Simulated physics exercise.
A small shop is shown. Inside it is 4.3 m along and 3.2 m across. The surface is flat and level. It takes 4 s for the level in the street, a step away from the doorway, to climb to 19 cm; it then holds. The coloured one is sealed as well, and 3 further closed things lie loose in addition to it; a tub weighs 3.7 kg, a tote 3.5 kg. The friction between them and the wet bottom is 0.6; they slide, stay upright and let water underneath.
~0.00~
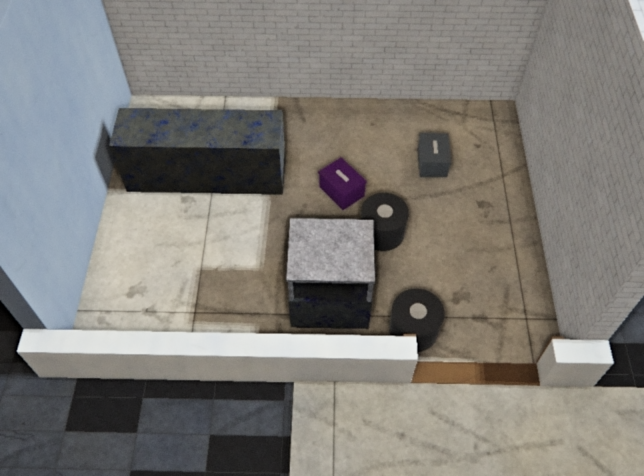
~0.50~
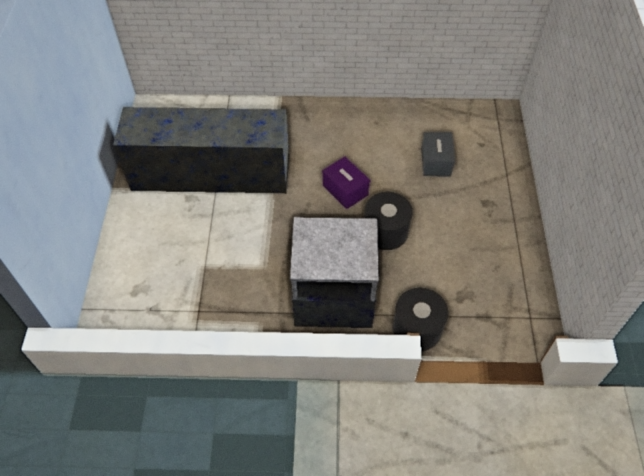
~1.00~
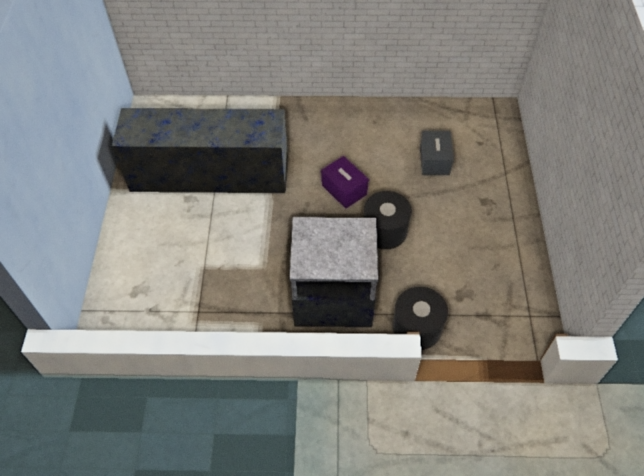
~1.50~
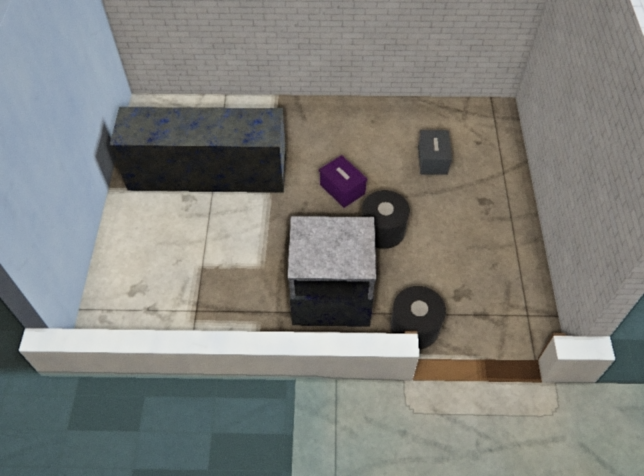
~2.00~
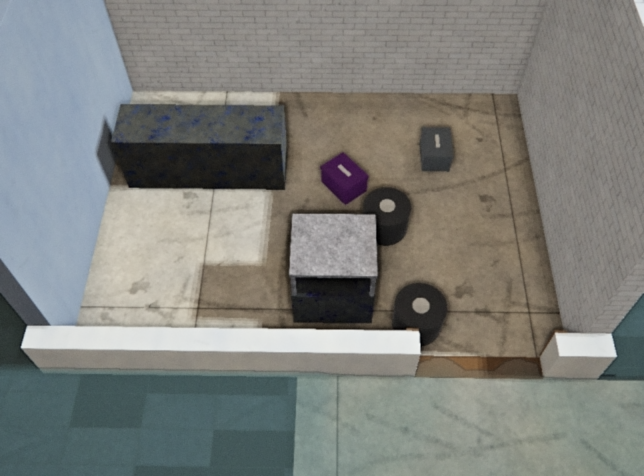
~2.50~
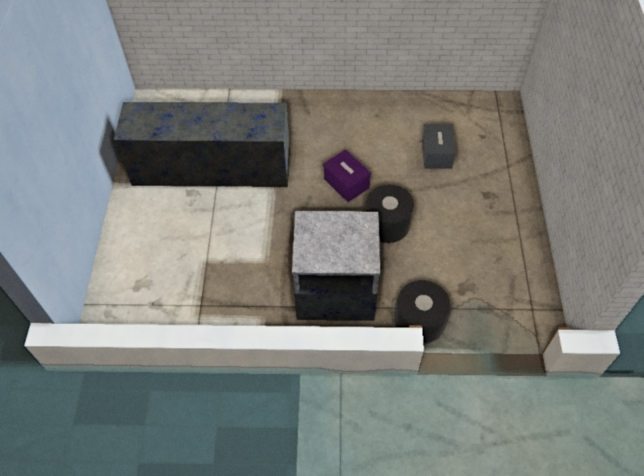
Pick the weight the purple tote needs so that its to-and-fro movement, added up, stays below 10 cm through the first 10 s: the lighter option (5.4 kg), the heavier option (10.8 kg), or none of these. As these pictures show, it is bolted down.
Pick: The heavier option.
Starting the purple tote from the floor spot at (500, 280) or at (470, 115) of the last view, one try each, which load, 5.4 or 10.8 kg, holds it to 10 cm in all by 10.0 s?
Try by try, no option works; no option works.
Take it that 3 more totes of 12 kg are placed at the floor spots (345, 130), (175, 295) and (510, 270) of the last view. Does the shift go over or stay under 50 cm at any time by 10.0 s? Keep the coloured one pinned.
Listed in order, they go over the bar, beneath the bar, over the bar.
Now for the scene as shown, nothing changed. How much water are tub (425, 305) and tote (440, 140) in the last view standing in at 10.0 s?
Some 10 cm at the first, some 16 cm at the second.
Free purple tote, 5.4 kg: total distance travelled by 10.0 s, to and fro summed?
60 cm in all.
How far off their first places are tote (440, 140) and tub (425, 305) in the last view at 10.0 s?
They sit 300 cm and 250 cm away, in the order given.
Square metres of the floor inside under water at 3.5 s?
Around 2.5 m2 of it.
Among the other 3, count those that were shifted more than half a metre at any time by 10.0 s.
The answer here is 3.
After 3.5 s the purple tote would be 0 cm from its start with 5.4 kg and 0 cm from its start with 10.8 kg; 0 cm of water round it then.
After 4.5 s the purple tote would be 0 cm from its start with 5.4 kg and 0 cm from its start with 10.8 kg; 0 cm of water round it then.
After 7.0 s the purple tote would be 1 cm from its start with 5.4 kg and 0 cm from its start with 10.8 kg; 2 cm of water round it then.
After 10.0 s the purple tote would be 57 cm from its start with 5.4 kg and 1 cm from its start with 10.8 kg; 7 cm of water round it then.
